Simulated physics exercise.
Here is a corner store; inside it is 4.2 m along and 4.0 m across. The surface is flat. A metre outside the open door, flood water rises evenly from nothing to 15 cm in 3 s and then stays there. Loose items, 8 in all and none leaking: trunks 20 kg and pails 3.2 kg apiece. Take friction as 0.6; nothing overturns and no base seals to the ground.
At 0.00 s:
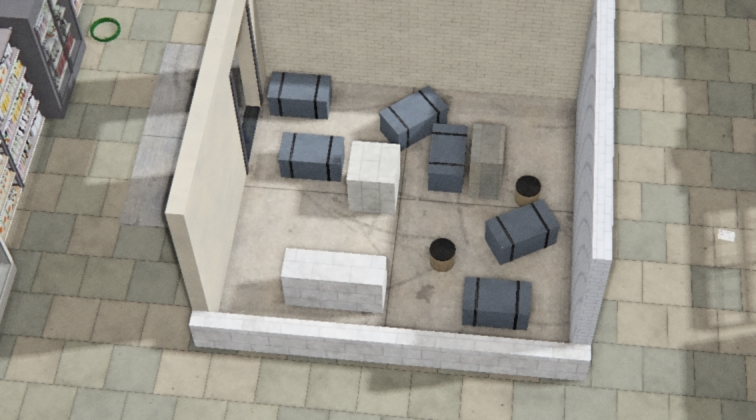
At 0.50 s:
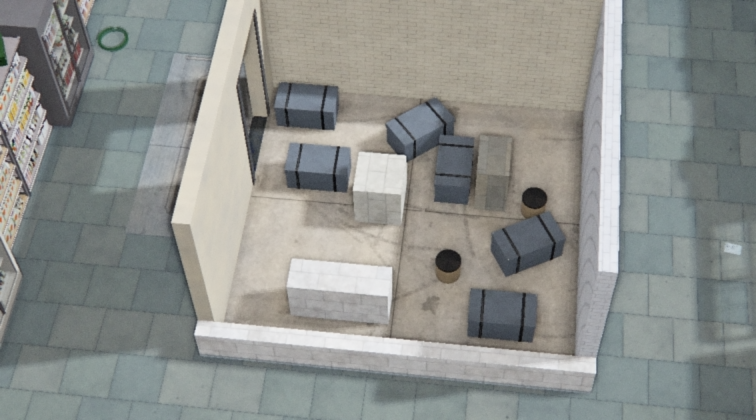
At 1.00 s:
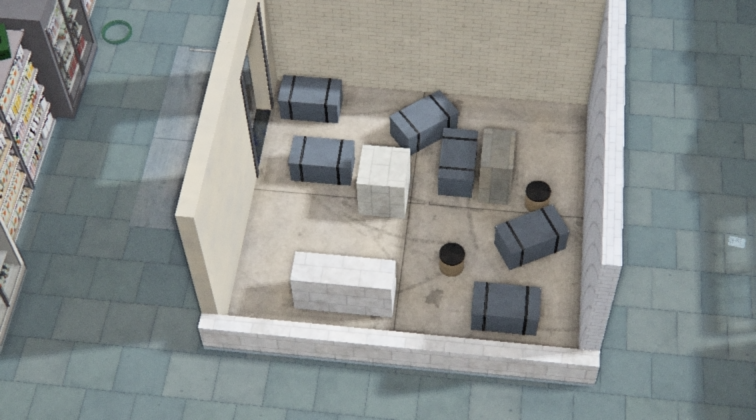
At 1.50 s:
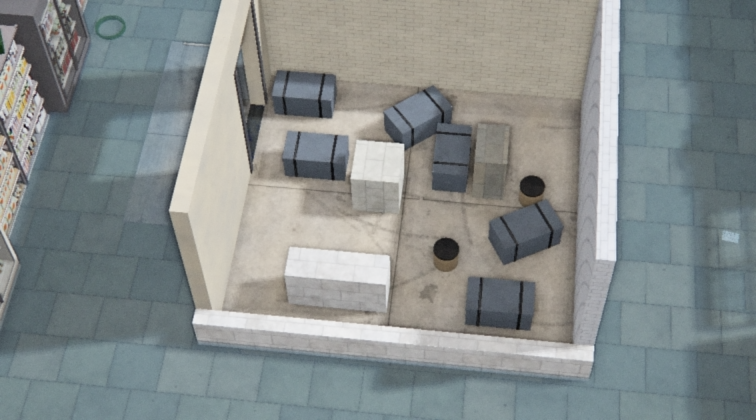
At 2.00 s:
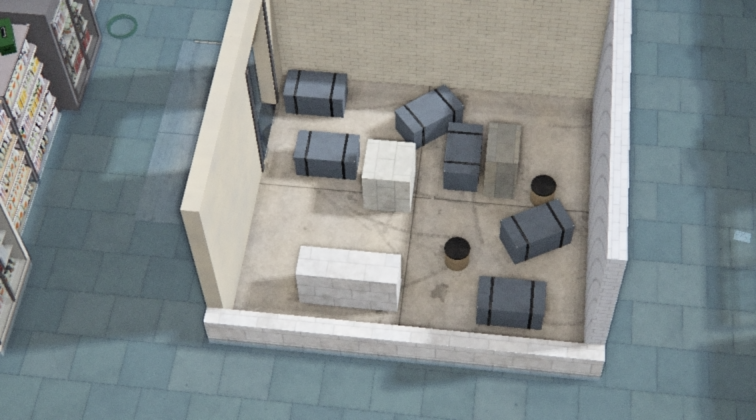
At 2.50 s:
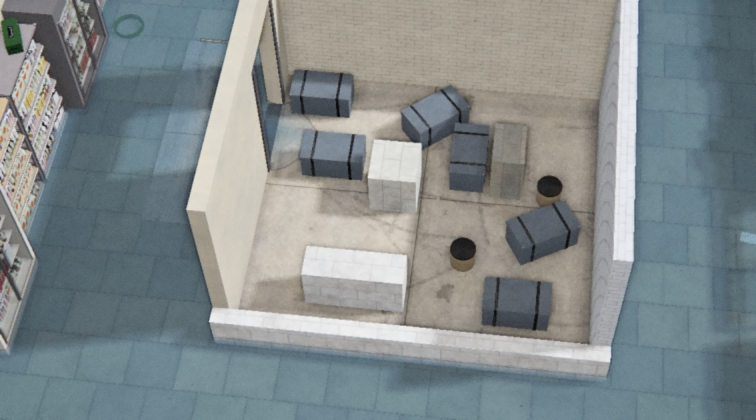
At the start, dark strapped trunks, two pails and pale blocks sit in a roofless walled room surrounded by beige and grey paving. The paving outside then turns blue-green under water and grows bluer as the view shifts slightly; lastly, a small bluish patch appears inside the left doorway, the objects unmoved.
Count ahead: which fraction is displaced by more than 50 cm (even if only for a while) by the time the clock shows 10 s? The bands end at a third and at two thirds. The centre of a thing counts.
It is not even a third.
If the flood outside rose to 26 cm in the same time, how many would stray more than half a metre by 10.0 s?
Then 4.
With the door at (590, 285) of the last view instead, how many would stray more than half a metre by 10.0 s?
Then 2.
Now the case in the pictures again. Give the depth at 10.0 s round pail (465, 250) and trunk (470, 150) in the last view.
Roughly 3 and 4 cm.
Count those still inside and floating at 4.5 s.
I count 0.
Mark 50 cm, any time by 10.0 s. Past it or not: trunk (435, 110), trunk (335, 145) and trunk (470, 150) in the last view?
In turn: More, under, less.
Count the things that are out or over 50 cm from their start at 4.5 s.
I count 0.
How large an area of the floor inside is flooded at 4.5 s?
About 4.5 m2.
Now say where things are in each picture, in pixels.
A trunk at (414, 110) rests on the ground; a pail at (528, 186), on the bottom; water covers 0.0 m2; 0 of 8 have shifted, in the first picture.
A trunk at (420, 121), on the bottom; a pail at (535, 197) rests on the ground; 0.0 m2 under water; 0 of 8 have shifted, in the second picture.
A trunk at (424, 114), on the bottom; a pail at (538, 191) rests on the ground; 0.0 m2 under water; 0 of 8 have shifted, in the third picture.
A trunk at (418, 109), on the bottom; a pail at (532, 186) rests on the ground; water covers 0.0 m2; 0 of 8 have shifted, in the fourth picture.
A trunk at (429, 108) rests on the ground; a pail at (544, 185), on the bottom; water covers 0.0 m2; 0 of 8 have shifted, in the fifth picture.
A trunk at (436, 109), on the bottom; a pail at (550, 186) rests on the ground; water covers 0.4 m2; 0 of 8 have shifted, in the sixth picture.
After 3.5 s 0 of 8 are over 50 cm from their spots; 0 afloat.
After 4.5 s 0 of 8 are over 50 cm from their spots; 0 afloat.
After 7.0 s 0 of 8 are over 50 cm from their spots; 1 afloat.
After 10.0 s 1 of 8 are over 50 cm from their spots, and 1 have been at some point; 2 afloat.
